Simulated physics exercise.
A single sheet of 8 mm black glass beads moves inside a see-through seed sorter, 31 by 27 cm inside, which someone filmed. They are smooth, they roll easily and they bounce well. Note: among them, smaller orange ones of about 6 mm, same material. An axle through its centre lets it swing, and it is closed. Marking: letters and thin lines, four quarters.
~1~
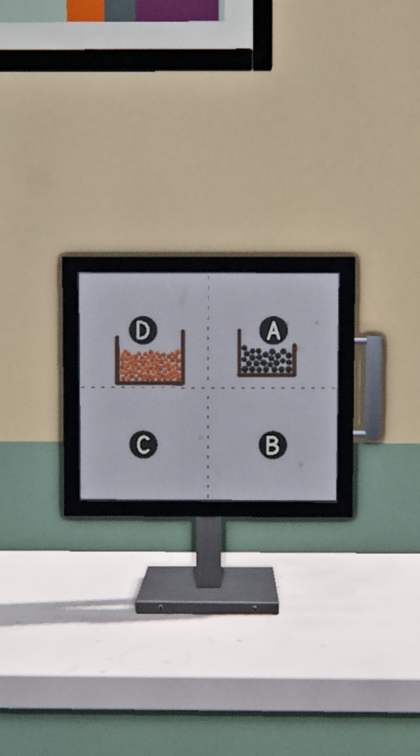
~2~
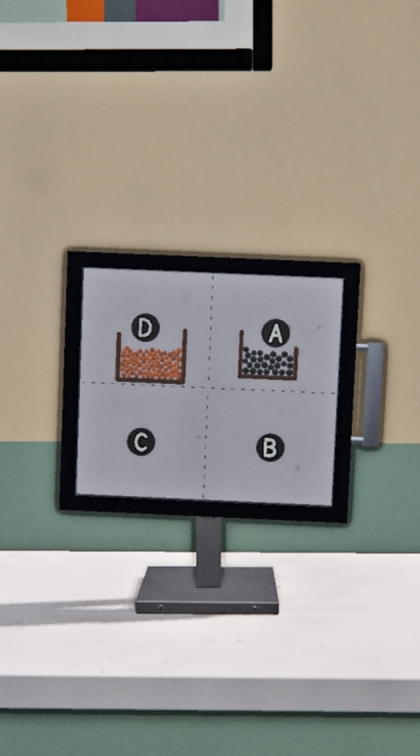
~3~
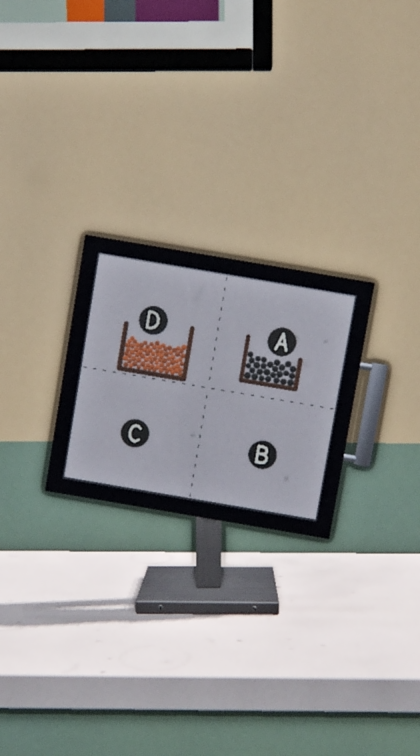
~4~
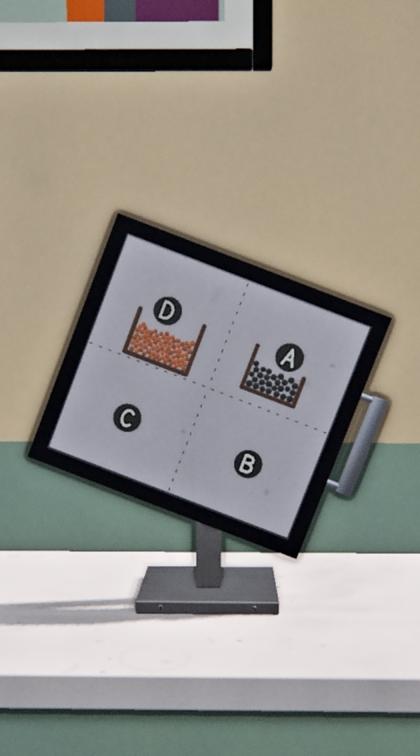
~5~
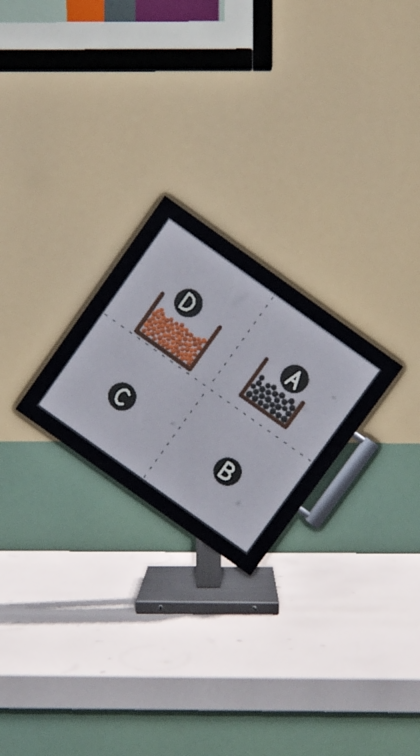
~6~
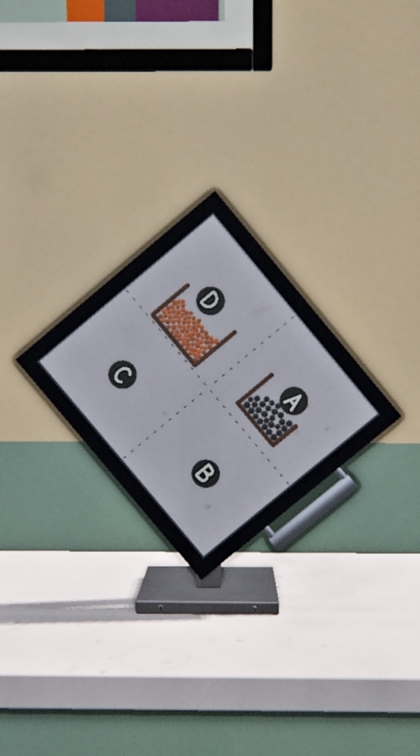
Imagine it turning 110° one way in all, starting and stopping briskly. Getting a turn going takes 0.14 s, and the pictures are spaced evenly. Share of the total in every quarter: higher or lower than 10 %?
A - higher, B - lower, C - lower, D - lower than 10 %.
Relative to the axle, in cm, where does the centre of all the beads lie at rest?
About 5 cm right and 16 cm below.
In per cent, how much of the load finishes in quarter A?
Share: Approx. 100 %.
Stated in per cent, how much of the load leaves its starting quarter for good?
Close to 75 % end up somewhere else.
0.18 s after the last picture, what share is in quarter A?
About 25 percent of the load.
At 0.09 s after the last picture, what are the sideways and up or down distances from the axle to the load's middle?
2 cm right, 3 cm above.
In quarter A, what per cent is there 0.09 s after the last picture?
25 per cent.
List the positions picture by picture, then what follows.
The first frame shows level; about 110 beads; load centre (179, 365); top bead (245, 348); A (274, 331), B (273, 445), C (143, 445), D (143, 330).
The second frame shows turned 2° clockwise; load centre (180, 363); top bead (127, 348).
The third frame shows turned 9° clockwise; load centre (183, 360); top bead (132, 338); wall ends (248, 337) to (300, 360), (126, 323) to (192, 328).
The fourth frame shows turned 21° clockwise; load centre (189, 356); top bead (144, 324).
The fifth frame shows turned 35° clockwise; load centre (198, 352); top bead (162, 310).
The sixth frame shows turned 50° clockwise; load centre (208, 351); top bead (183, 301); A (294, 401), B (206, 474), C (123, 375), D (211, 301).
Then, 0.09 s later than the last picture, it stands 78° clockwise; the beads' middle is 2 cm right of and 3 cm above the centre; A 25 %, D 75 %.
Then, 0.18 s later than the last picture, it stands 103° clockwise; the beads' middle is 5 cm right of and level with the centre; A 25 %, D 75 %.
Then, 0.26 s later than the last picture, it stands 110° clockwise; the beads' middle is 7 cm right of and 3 cm below the centre; A 35 %, D 65 %.
All still 1.8 s after it, it stands 110° clockwise; A 100 %, B 0 %, C 0 %, D 0 %.
